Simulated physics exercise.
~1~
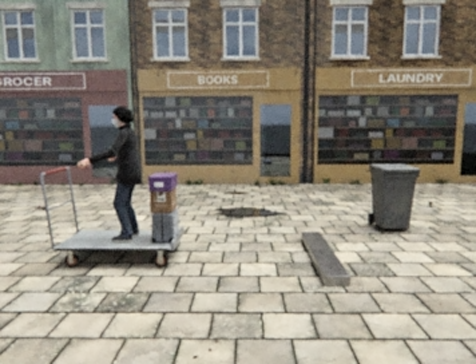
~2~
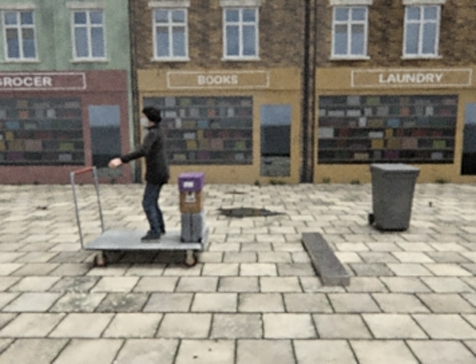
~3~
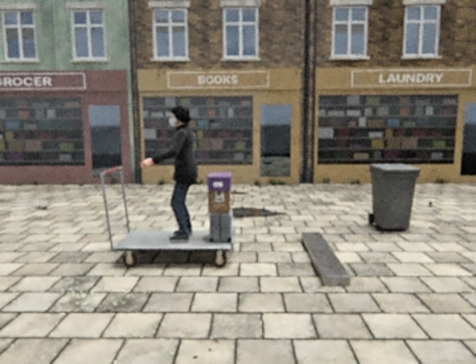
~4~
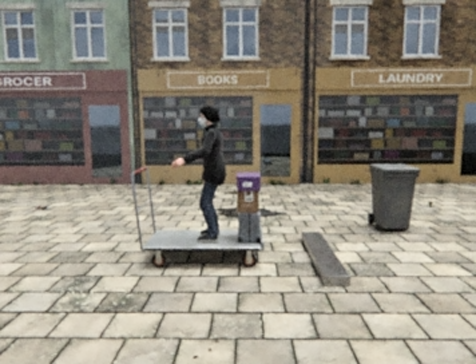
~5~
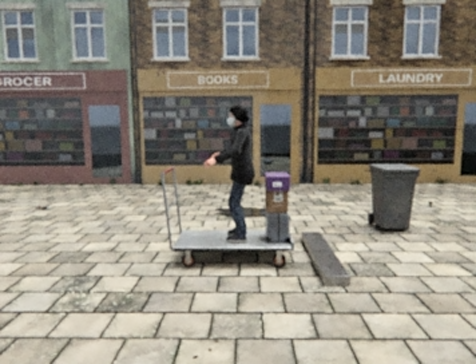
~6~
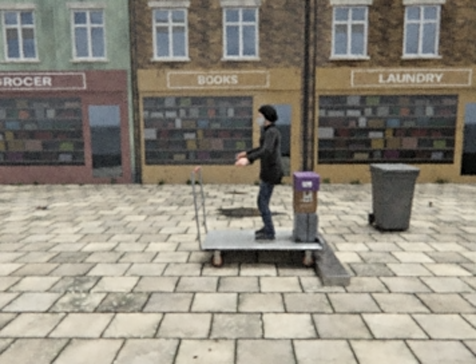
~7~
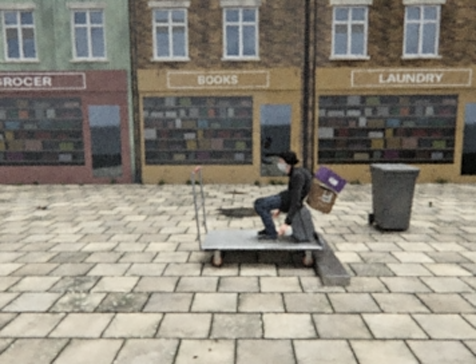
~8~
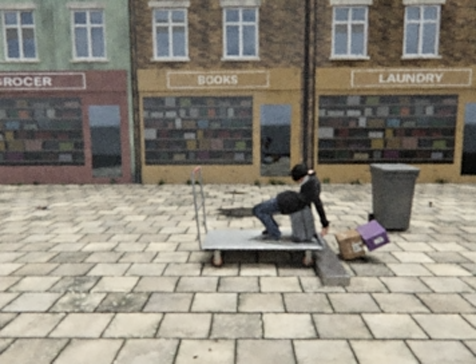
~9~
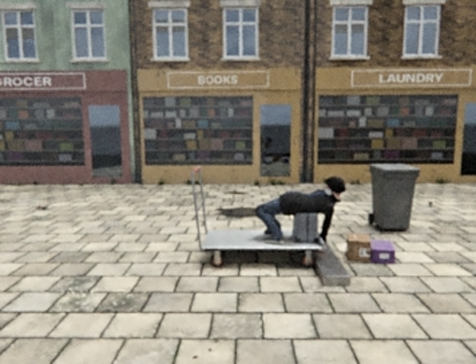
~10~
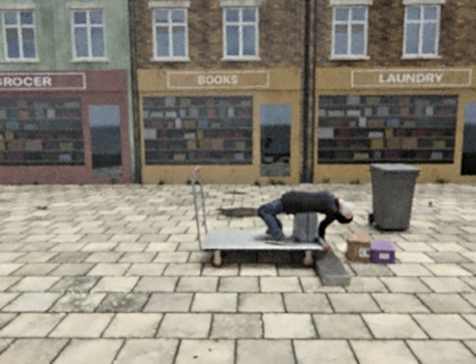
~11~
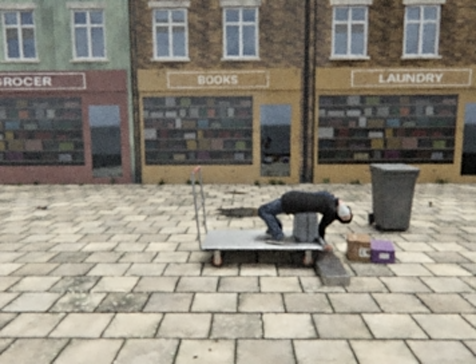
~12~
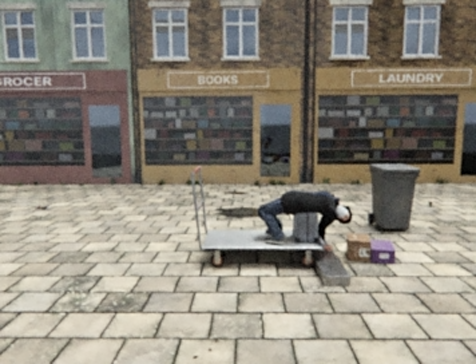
In this clip, a flat trolley carrying a standing person and a stack of luggage rolls right and stops at a low kerb; the purple and brown boxes tumble onto the paving, while the person pitches forward and ends bent over the grey case still on the deck.
